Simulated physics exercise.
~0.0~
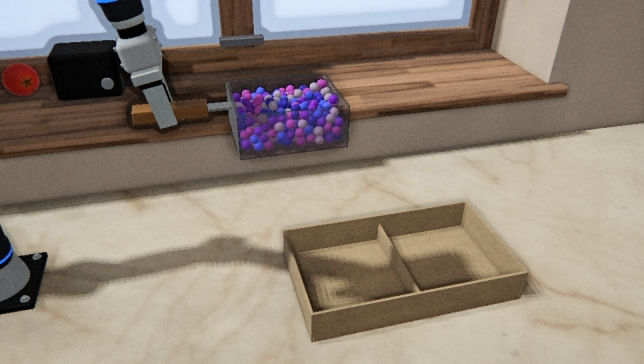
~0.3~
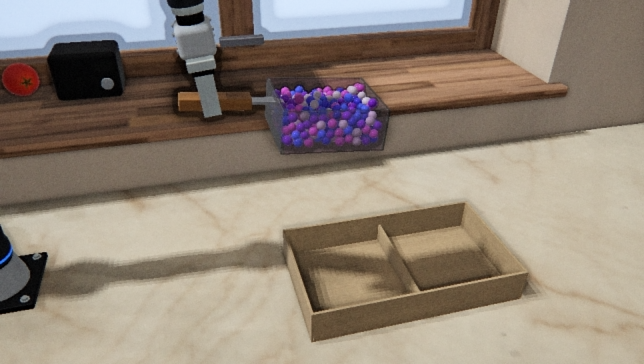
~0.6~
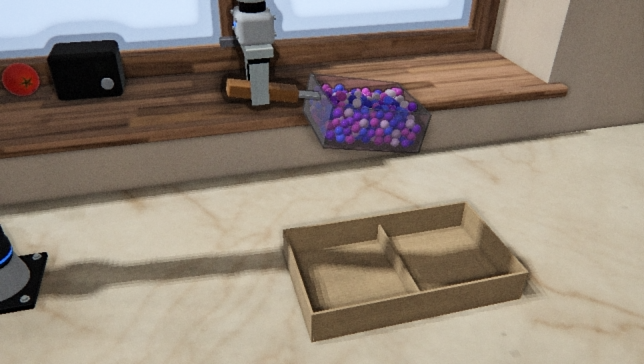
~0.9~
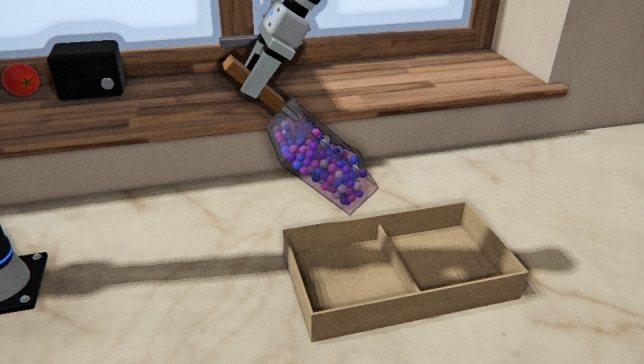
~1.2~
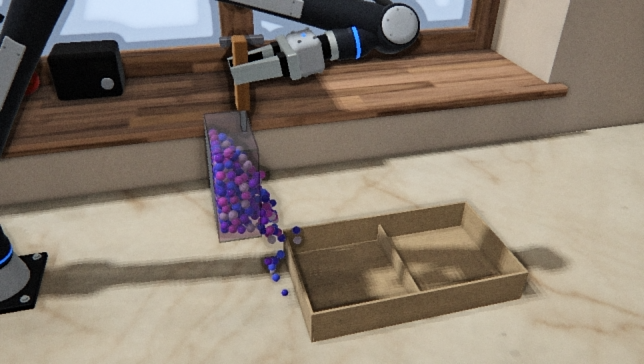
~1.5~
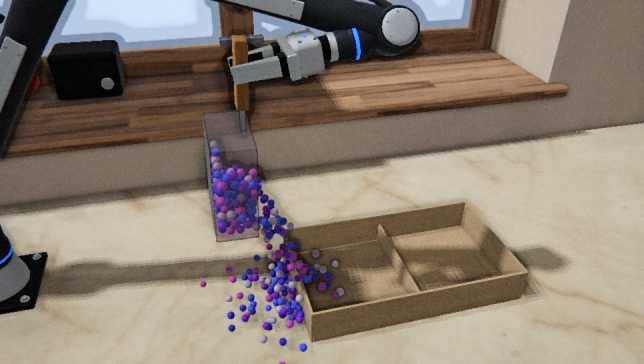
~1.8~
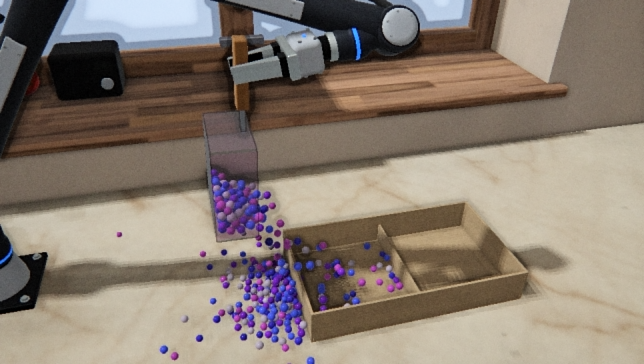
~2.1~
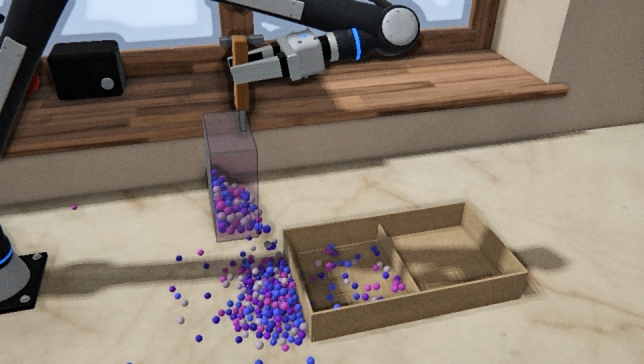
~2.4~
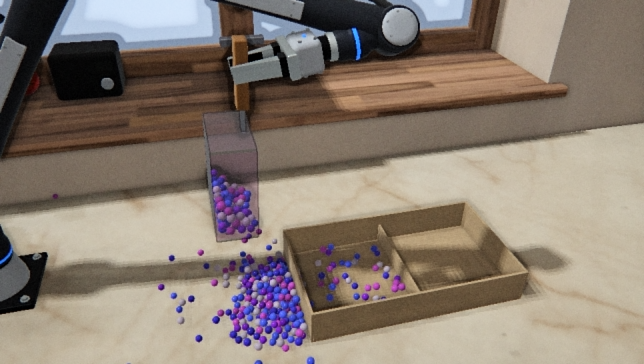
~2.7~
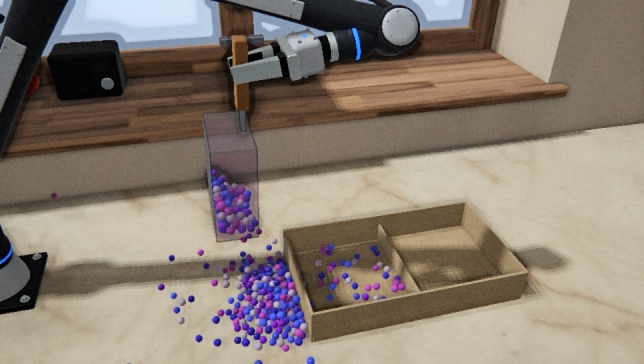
On a marble-look table below a wooden windowsill, a robot arm carried a clear box of purple, blue and pink balls rightward, then swung it back and tipped it, spilling most beside a divided tray, with some landing inside and others staying in the box.
